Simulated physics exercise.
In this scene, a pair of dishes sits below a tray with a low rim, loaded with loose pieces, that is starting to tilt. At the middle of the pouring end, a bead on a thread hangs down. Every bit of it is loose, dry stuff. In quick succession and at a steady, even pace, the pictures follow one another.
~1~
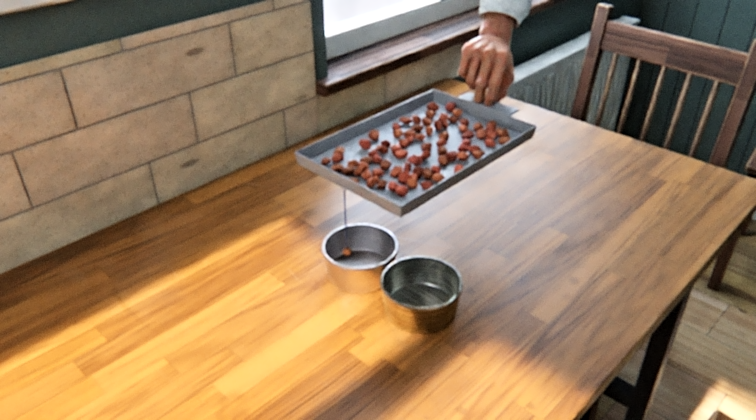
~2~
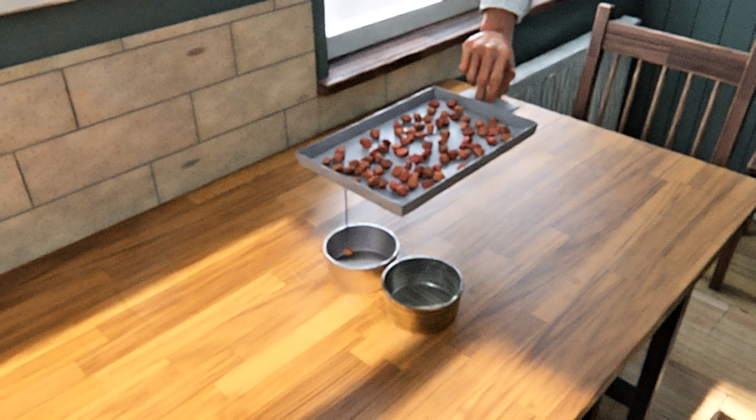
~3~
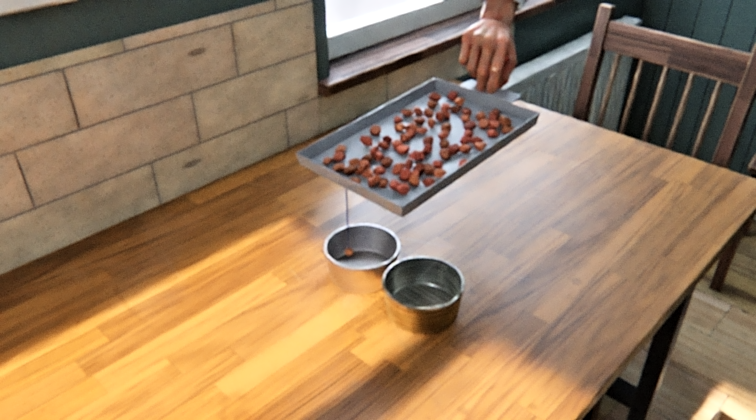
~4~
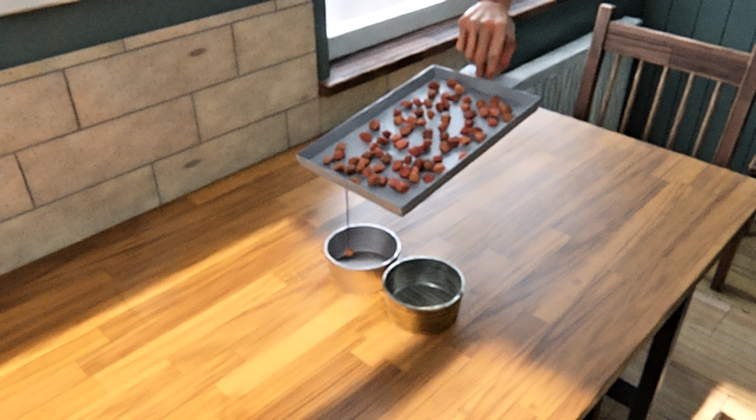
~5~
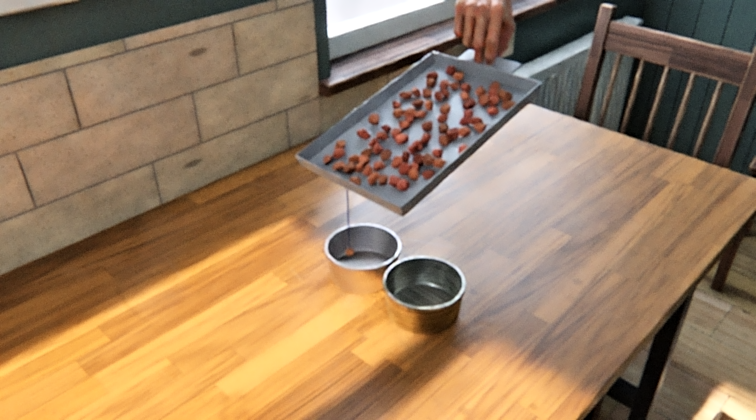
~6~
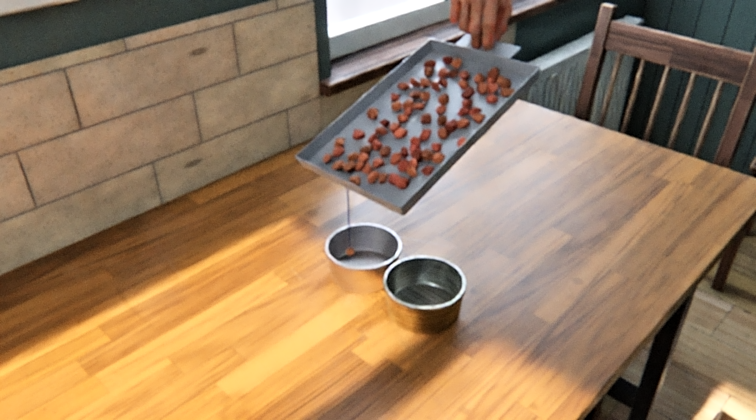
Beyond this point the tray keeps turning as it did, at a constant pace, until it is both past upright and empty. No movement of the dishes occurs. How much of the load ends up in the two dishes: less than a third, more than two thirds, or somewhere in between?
The amount caught will stay below one third of the load.
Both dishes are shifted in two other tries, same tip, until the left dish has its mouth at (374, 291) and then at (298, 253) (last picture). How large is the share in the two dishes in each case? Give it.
It comes to near 20 per cent the first time and near 80 per cent the second time.
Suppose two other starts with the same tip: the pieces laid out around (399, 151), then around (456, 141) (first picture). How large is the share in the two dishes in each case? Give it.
In order, roughly 0 % and 0 %.
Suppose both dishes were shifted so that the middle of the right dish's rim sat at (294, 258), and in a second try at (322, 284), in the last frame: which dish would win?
Try one: The rightmost one; try two: The rightmost one.
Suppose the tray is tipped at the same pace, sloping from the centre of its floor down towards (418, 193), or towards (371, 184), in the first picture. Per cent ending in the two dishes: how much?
Near 70 % and, after that, 0 %.
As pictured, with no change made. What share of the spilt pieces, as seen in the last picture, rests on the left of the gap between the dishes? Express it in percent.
That comes to about 100 per cent of the pieces.
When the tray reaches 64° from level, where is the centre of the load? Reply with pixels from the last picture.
Look around (340, 162) in the last picture.
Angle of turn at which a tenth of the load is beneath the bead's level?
Roughly 75 degrees of turn.
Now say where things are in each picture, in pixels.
In the first frame, corners of the pouring end at (298, 152) and (401, 204), level; middle of the load at (428, 147), bits of crushed brick; left dish at (334, 273); right dish at (394, 312); bead on its thread at (347, 251).
In the second frame, corners of the pouring end at (299, 152) and (402, 204), level; middle of the load at (429, 146).
In the third frame, corners of the pouring end at (299, 153) and (402, 204), tipped barely, level across its low end; middle of the load at (429, 141).
In the fourth frame, corners of the pouring end at (298, 154) and (401, 205), tipped a little, level across its low end; middle of the load at (429, 134).
In the fifth frame, corners of the pouring end at (298, 155) and (401, 205), tipped a little, level across its low end; middle of the load at (428, 126).
In the sixth frame, corners of the pouring end at (298, 155) and (400, 205), tipped clearly, level across its low end; middle of the load at (427, 119), a small part on the move; left dish at (337, 273); right dish at (397, 312).
Soon after the last picture, tray tipped steeply; nearly all on the tray; a small part in the air.
A little later, tray tipped past a quarter turn; about a third on the tray; about half outside both; a small part in the air.
Later still, tray tipped past a quarter turn; all outside both.
At rest, tray tipped past a quarter turn; none in the right dish; none in the left dish; all outside both.
